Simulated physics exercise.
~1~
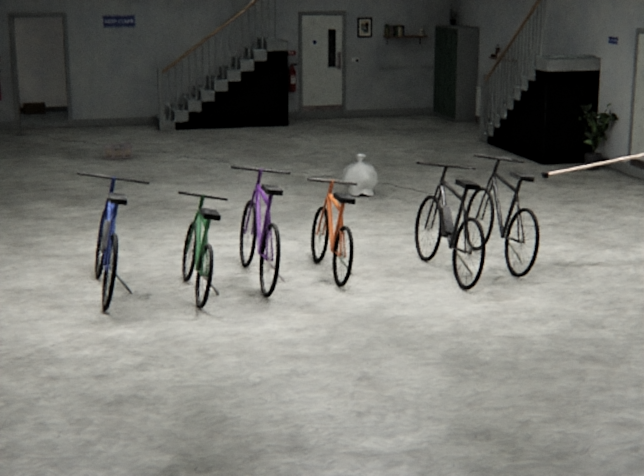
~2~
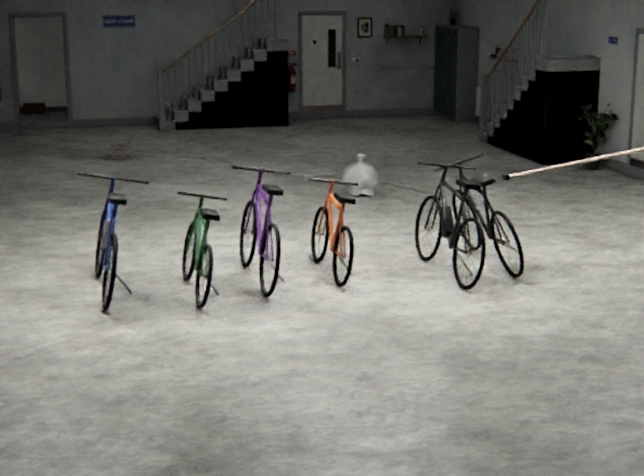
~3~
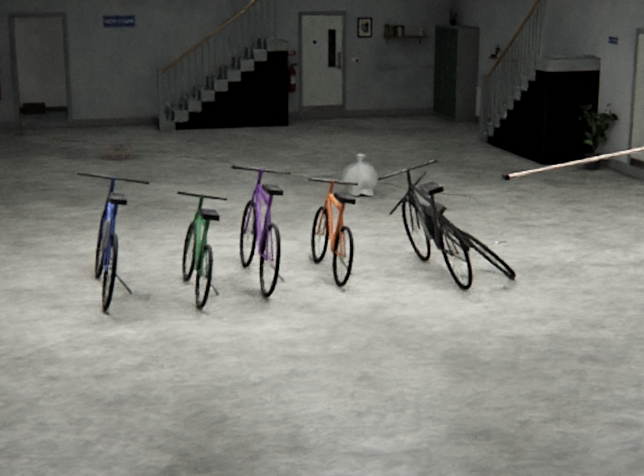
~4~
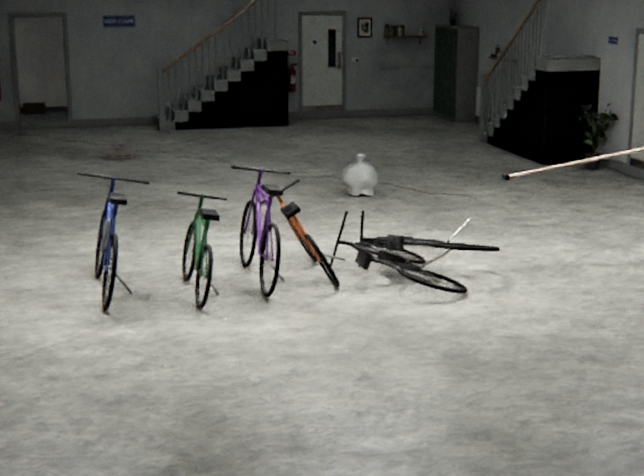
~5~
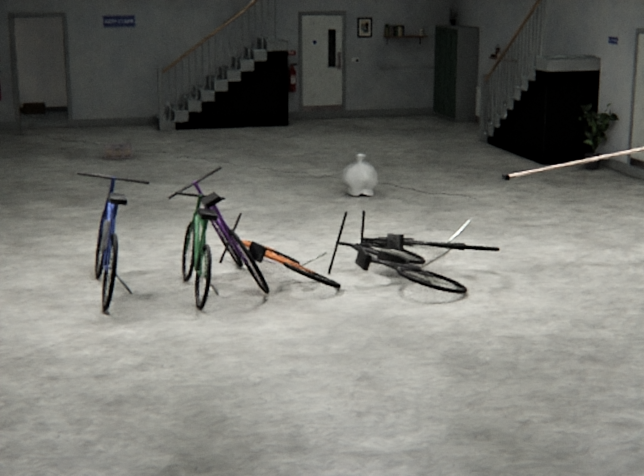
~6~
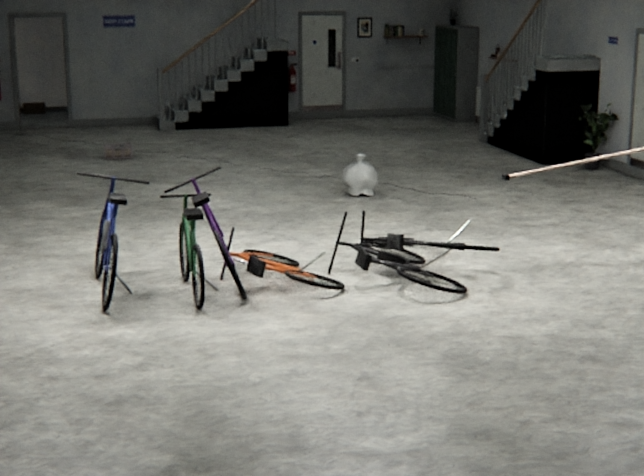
A pole tips two dark bicycles leftward, then orange falls and purple leans against green.
